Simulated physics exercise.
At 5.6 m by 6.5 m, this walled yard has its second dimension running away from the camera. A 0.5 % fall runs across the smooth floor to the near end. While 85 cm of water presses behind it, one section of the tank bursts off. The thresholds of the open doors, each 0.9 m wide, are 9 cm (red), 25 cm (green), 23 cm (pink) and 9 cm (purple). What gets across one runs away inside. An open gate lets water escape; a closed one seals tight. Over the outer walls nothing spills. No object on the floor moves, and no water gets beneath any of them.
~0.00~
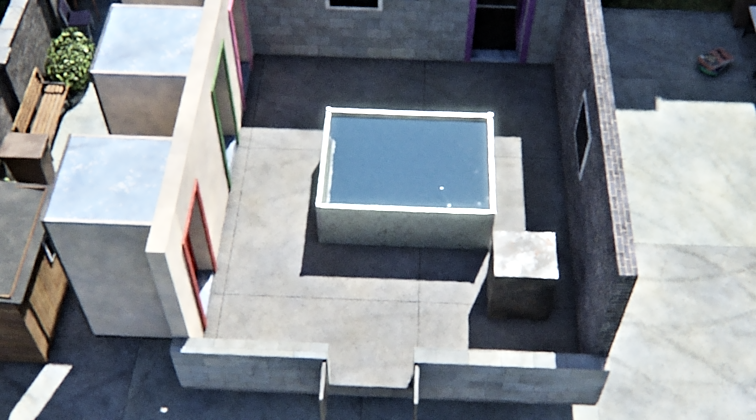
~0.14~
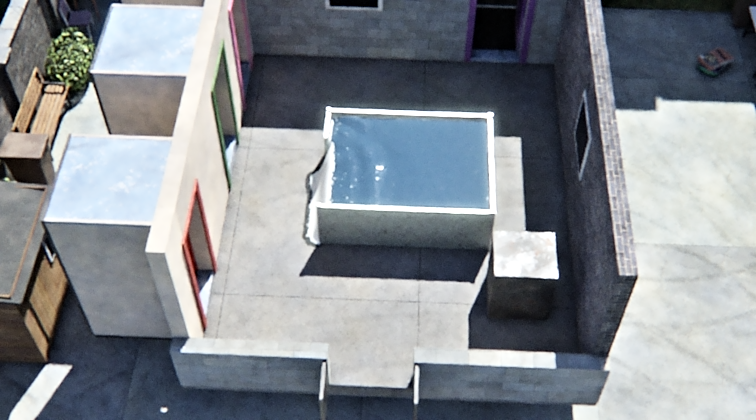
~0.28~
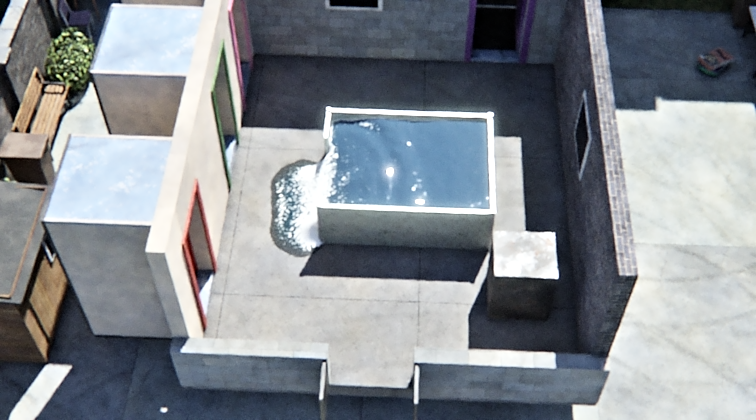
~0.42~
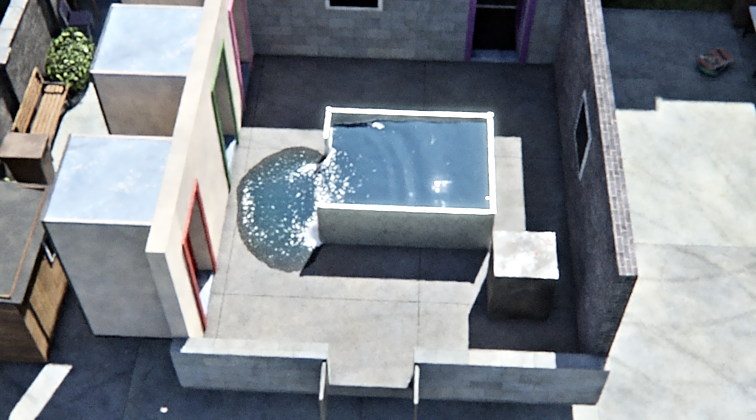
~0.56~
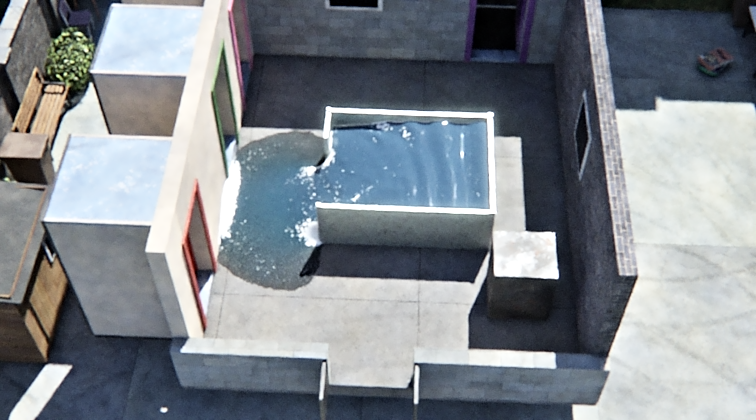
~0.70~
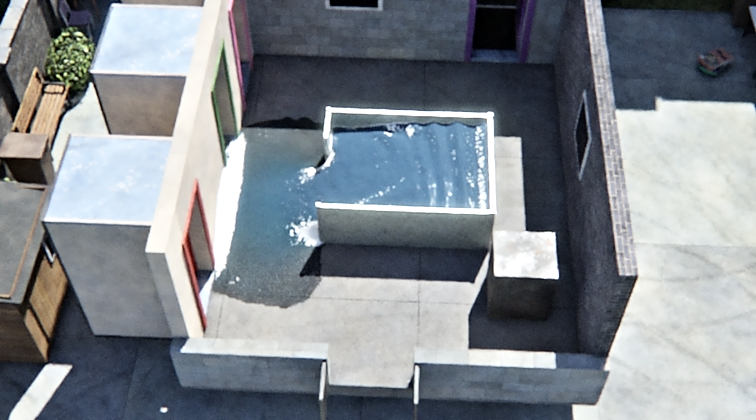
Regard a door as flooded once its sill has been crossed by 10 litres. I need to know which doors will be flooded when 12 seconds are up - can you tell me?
Outcome: For the red door I'd say above the limit; for the green door I'd say above the limit; for the pink door I'd say within the limit; for the purple door I'd say above the limit.
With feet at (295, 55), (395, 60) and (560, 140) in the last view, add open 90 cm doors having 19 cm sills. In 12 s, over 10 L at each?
Note, doorways in listed order: Goes beyond, stays short, stays short.
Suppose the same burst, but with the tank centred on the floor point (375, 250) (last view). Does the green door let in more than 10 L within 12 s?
Against the limit, the green door gets no more than that.
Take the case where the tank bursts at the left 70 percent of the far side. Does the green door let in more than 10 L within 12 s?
Then: Green short of it.
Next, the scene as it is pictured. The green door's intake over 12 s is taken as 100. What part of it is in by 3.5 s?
I'd say close to 100 percent.
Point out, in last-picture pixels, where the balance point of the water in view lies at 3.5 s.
Pixel position near (345, 207).
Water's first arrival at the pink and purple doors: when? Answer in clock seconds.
Arrival: Pink 1.1 s, purple 3.2 s.
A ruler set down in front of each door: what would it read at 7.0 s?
Depths: Red door 12 cm, green door 12 cm, pink door 11 cm, purple door 7 cm.
After 1.4 s water covers 20 % of the floor and is deepest (58 cm) near (238, 209); red door 22 cm at the sill, 9 L in, green door 41 cm at the sill, 32 L in, pink door 9 cm at the sill, 0 L in, purple door not reached.
After 2.2 s water covers 35 % of the floor and is deepest (52 cm) near (203, 342); red door 22 cm at the sill, 59 L in, green door 39 cm at the sill, 94 L in, pink door 10 cm at the sill, 0 L in, purple door not reached.
After 3.5 s water covers 70 % of the floor and is deepest (36 cm) near (201, 353); red door 19 cm at the sill, 115 L in, green door 25 cm at the sill, 136 L in, pink door 11 cm at the sill, 0 L in, purple door 4 cm at the sill, 0 L in.
After 7.0 s water covers 100 % of the floor and is deepest (24 cm) near (490, 201); red door 12 cm at the sill, 199 L in, green door 12 cm at the sill, 138 L in, pink door 11 cm at the sill, 1 L in, purple door 7 cm at the sill, 1 L in.
After 12.0 s water covers 100 % of the floor and is deepest (15 cm) near (503, 274); red door 12 cm at the sill, 227 L in, green door 7 cm at the sill, 138 L in, pink door 9 cm at the sill, 1 L in, purple door 13 cm at the sill, 53 L in.
